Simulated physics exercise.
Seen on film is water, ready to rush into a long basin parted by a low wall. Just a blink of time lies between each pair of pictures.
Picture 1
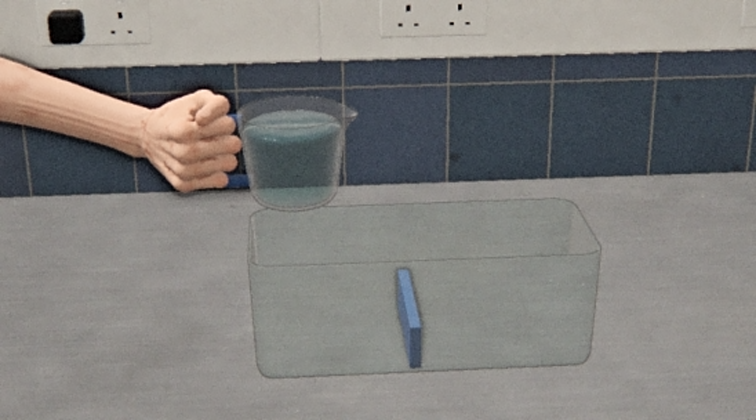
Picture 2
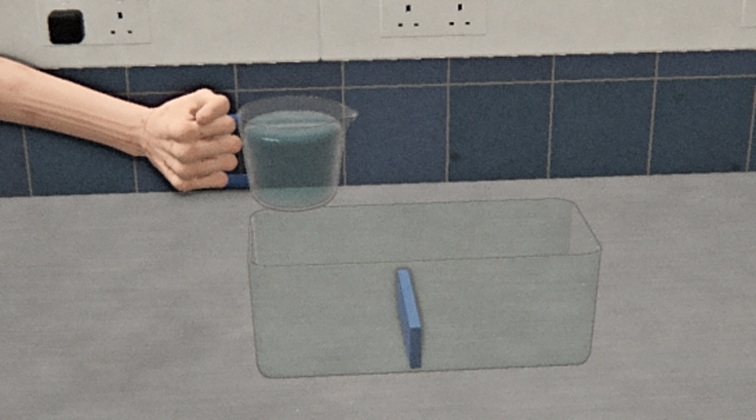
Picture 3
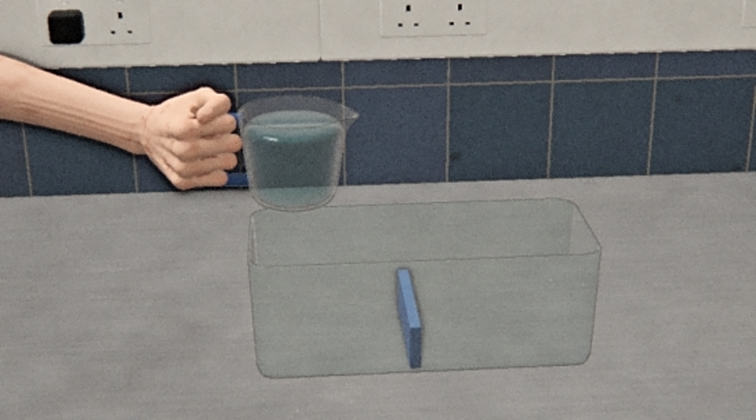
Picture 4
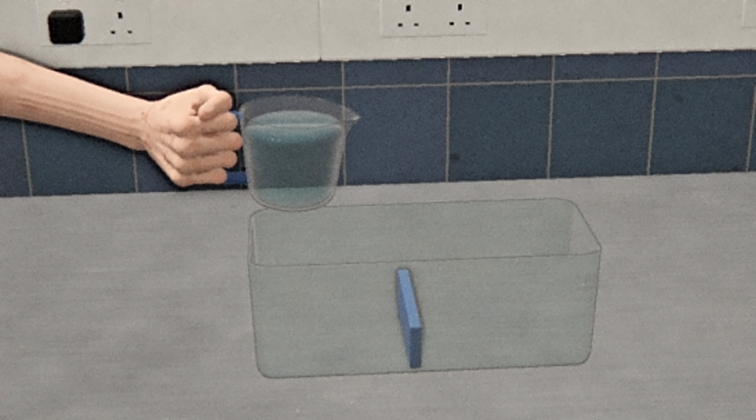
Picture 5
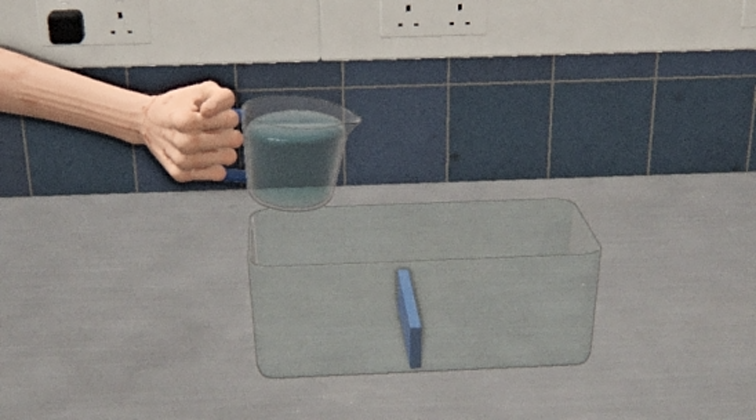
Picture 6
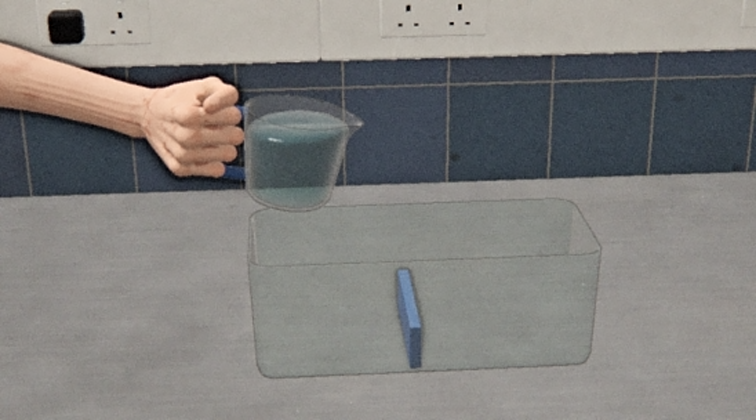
At first, a hand on the left holds a clear jug of bluish water upright and almost still above a long, transparent basin with a low blue wall inside. Then the hand slowly tilts the jug slightly to the right, its rim dipping a little, while the basin stays still.
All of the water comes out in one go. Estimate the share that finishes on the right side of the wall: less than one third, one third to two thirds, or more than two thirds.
The right side ends up with one third to two thirds.
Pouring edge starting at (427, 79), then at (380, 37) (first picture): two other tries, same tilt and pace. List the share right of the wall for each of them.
Estimate: 95 per cent, then 90 per cent.
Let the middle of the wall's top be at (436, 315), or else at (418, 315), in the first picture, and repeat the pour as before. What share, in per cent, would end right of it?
I'd expect near 20 percent the first time and near 55 percent the next.
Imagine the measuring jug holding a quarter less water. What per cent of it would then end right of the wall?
Estimate: Around 40 per cent.
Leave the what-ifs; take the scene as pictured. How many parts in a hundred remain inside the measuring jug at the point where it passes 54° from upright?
Close to 75 per cent.
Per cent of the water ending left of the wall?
I'd say near 40 in a hundred.
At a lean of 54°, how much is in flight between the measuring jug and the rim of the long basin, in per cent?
15 %.
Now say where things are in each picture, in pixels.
In the first frame, it leans 0°; its right rim is at (358, 112); the water meets the walls at (243, 125) and (343, 122); the long basin's rim runs from (250, 239) to (587, 226); the wall's top is at (409, 298).
In the second frame, it leans 0°; its right rim is at (358, 112); the water meets the walls at (243, 125) and (343, 122).
In the third frame, it leans 1°; its right rim is at (359, 113); the water meets the walls at (244, 125) and (343, 123).
In the fourth frame, it leans 3°; its right rim is at (360, 116); the water meets the walls at (245, 125) and (344, 124).
In the fifth frame, it leans 6°; its right rim is at (362, 118); the water meets the walls at (247, 126) and (346, 123).
In the sixth frame, it leans 9°; its right rim is at (364, 122); the water meets the walls at (248, 125) and (350, 124).
A moment on, the measuring jug is tipped part way and 76 per cent is still to pour, 2 is left of the wall and 8 right of it.
Next, the measuring jug is tipped on its side and 23 per cent is still to pour, 15 is left of the wall and 52 right of it.
Then the measuring jug is tipped on its side and 2 per cent is still to pour, 39 is left of the wall and 58 right of it.
Later the measuring jug is tipped on its side and 0 per cent is still to pour, 41 is left of the wall and 59 right of it.
Finally, 41 per cent lies left of the wall, 59 right of it and 0 outside.
